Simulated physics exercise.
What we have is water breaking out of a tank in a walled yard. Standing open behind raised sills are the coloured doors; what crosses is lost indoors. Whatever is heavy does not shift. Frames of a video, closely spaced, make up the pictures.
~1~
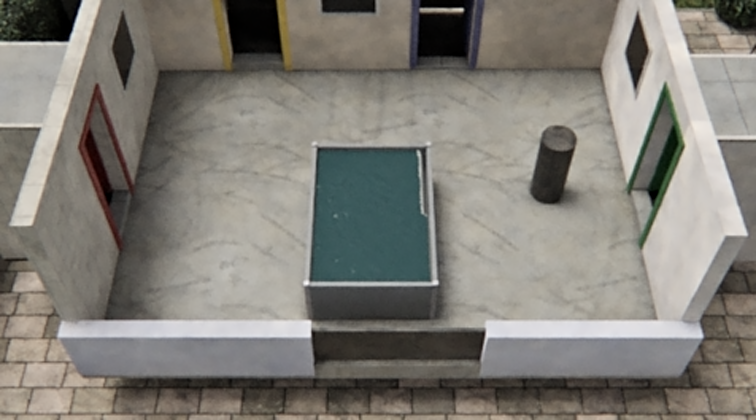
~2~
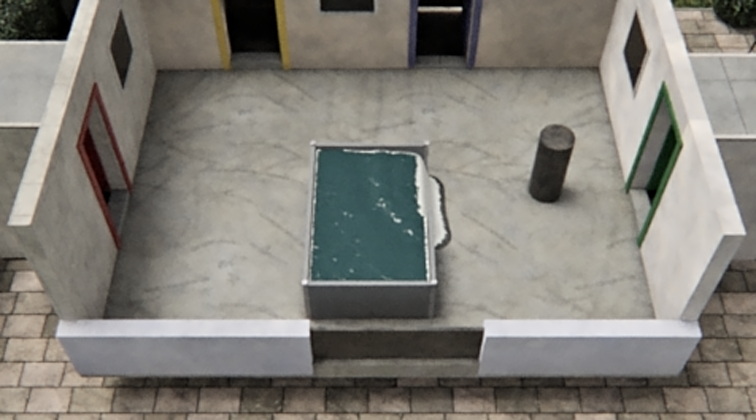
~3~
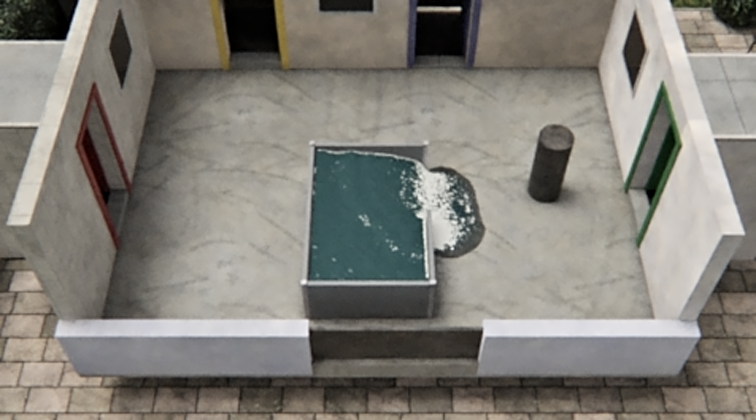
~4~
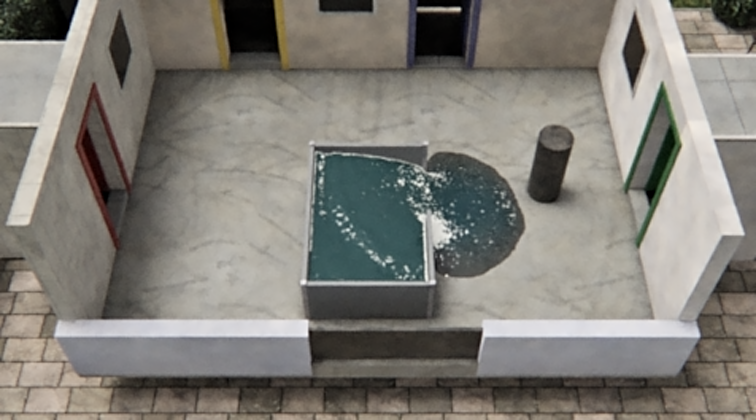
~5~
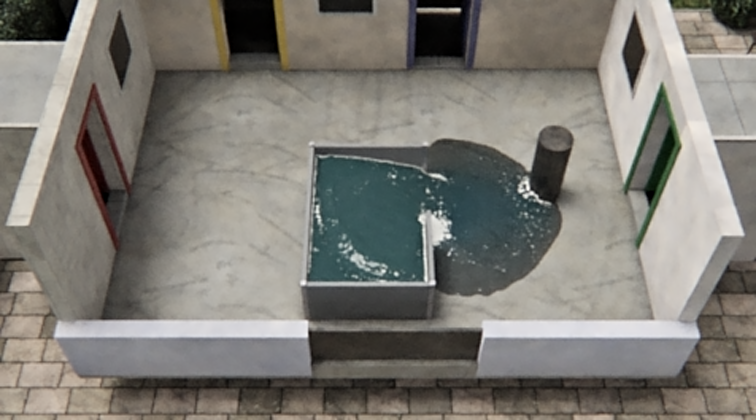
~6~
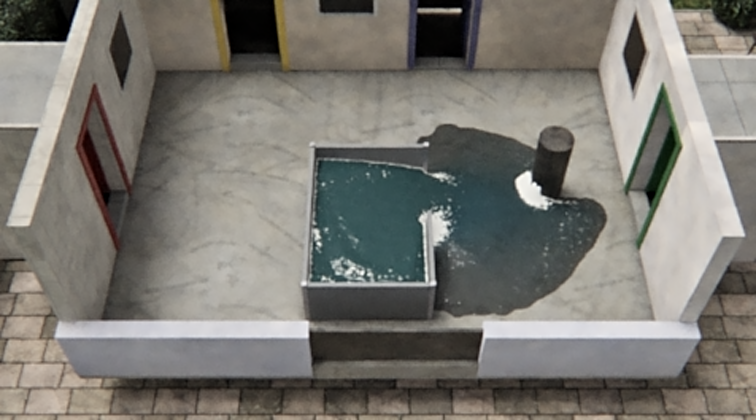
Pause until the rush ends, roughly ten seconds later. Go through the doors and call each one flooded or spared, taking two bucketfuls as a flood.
Yellow door: Spared, red door: Spared, green door: Flooded, blue door: Flooded.
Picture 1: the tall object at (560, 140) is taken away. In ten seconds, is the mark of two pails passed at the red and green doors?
I reckon the red door remains below while the green door tops it.
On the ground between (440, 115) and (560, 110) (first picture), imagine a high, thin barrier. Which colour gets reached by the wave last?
Answer: The red one.
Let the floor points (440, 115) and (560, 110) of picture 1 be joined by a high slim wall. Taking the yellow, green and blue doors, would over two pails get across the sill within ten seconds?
So: The yellow door fails to reach it, the green door overflows the limit, the blue door fails to reach it.
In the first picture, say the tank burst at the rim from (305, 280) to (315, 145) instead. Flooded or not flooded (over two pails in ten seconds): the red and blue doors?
Red door: Above the limit; blue door: Below the limit.
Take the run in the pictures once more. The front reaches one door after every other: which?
The door marked red.
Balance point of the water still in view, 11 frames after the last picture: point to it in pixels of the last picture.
I'd put it at around (451, 225).
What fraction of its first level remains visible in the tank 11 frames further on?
I make it 50 per cent.
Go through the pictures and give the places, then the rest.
Still water in the water tank at (371, 214), in the first frame.
Water pours out at (424, 203) and has run to a hidden place, in the second frame.
The front is at (474, 241), out from the gap at (423, 203), in the third frame.
The front is at (518, 228), out from the gap at (423, 204), in the fourth frame.
The front is at (557, 219), out from the gap at (423, 205), in the fifth frame.
Water pours out at (424, 205) and has run to (601, 216), in the sixth frame.
A moment on, water covers 30 % of the floor; the yellow door not reached, the red door not reached, the green door over two buckets in, the blue door not reached.
Next, water covers 35 % of the floor; the yellow door not reached, the red door not reached, the green door over two buckets in, the blue door not reached.
Then, water covers 40 % of the floor; the yellow door not reached, the red door not reached, the green door far over two buckets in, the blue door wet at the sill, nothing in.
Later, water covers 75 % of the floor; the yellow door wet at the sill, nothing in, the red door not reached, the green door far over two buckets in, the blue door under two buckets in.
In the end, water covers 95 % of the floor; the yellow door wet at the sill, nothing in, the red door wet at the sill, nothing in, the green door far over two buckets in, the blue door over two buckets in.
